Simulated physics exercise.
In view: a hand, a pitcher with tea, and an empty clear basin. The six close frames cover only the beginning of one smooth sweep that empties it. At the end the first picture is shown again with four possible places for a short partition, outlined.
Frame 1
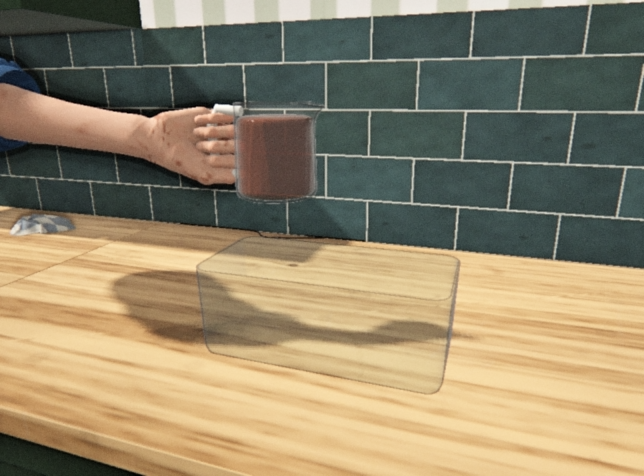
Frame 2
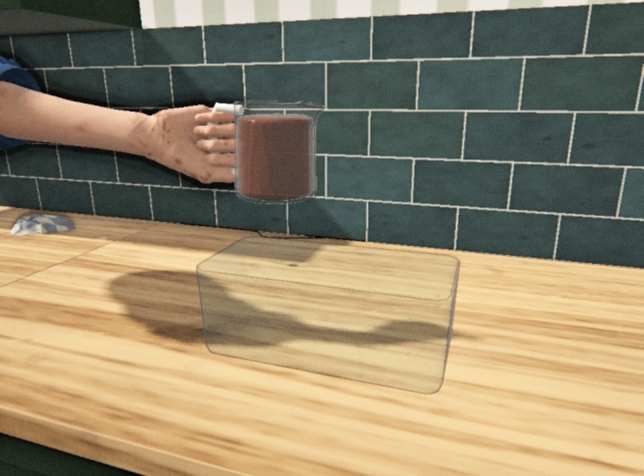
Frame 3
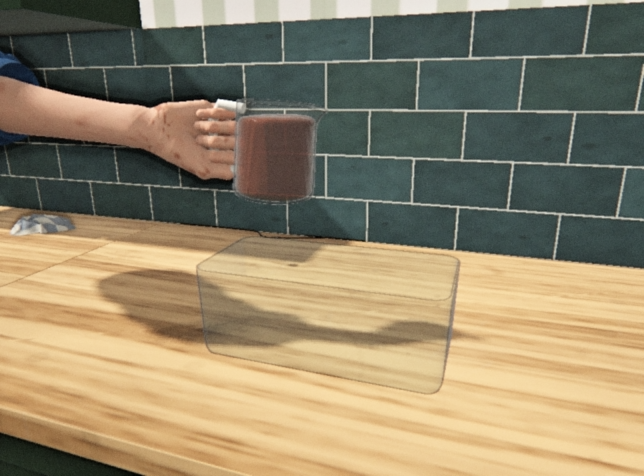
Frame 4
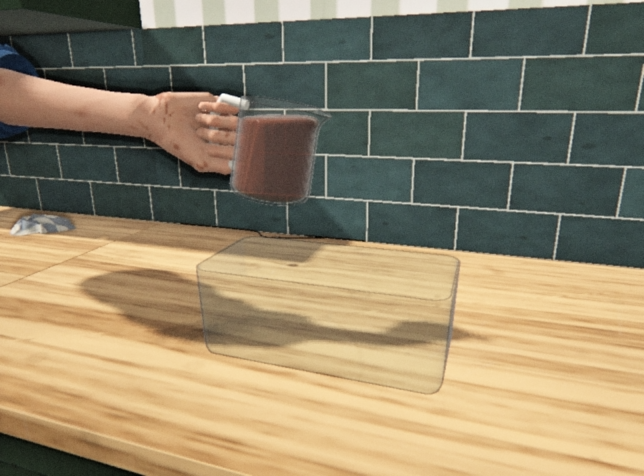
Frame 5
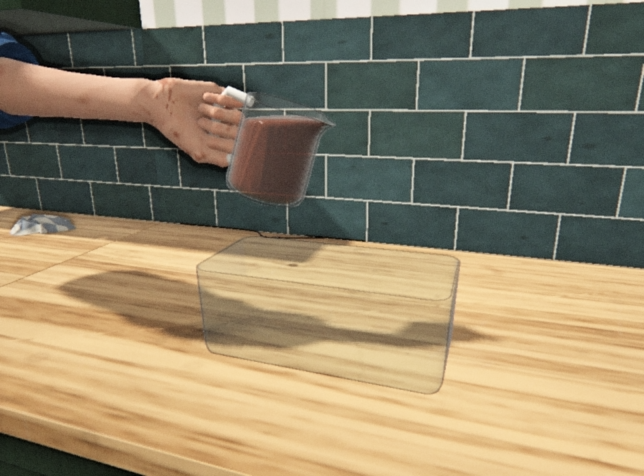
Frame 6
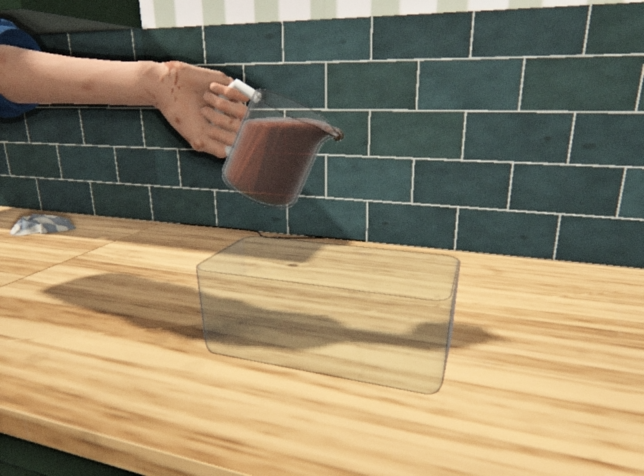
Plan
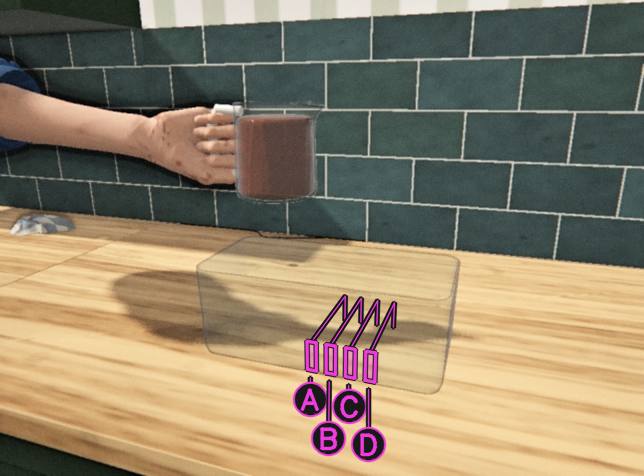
A hand holds a pitcher of brown liquid above a clear basin, then tilts it rightward.
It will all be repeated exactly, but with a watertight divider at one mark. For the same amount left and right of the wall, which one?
Use slot D.
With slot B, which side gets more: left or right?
More ends on the right.
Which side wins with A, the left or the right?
More ends on the right.
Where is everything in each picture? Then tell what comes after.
Upright, lip at (323, 106); basin from (208, 348) to (442, 392); nothing has left yet, in the first frame.
Upright, lip at (323, 107); nothing has left yet, in the second frame.
Tipped about 5°, lip at (326, 110); nothing has left yet, in the third frame.
Tipped about 10°, lip at (329, 116); nothing has left yet, in the fourth frame.
Tipped about 18°, lip at (333, 125); nothing has left yet, in the fifth frame.
Tipped about 26°, lip at (336, 135); tea is over the lip, down to (336, 135), in the sixth frame.
On the marked copy, A at (310, 377); B at (329, 381); C at (348, 385); D at (368, 388).
Choosing A, about 3 % ends left of the wall and 95 % right of it.
Choosing B, about 6 % ends left of the wall and 92 % right of it.
Choosing C, about 18 % ends left of the wall and 80 % right of it.
Choosing D, about 45 % ends left of the wall and 53 % right of it.
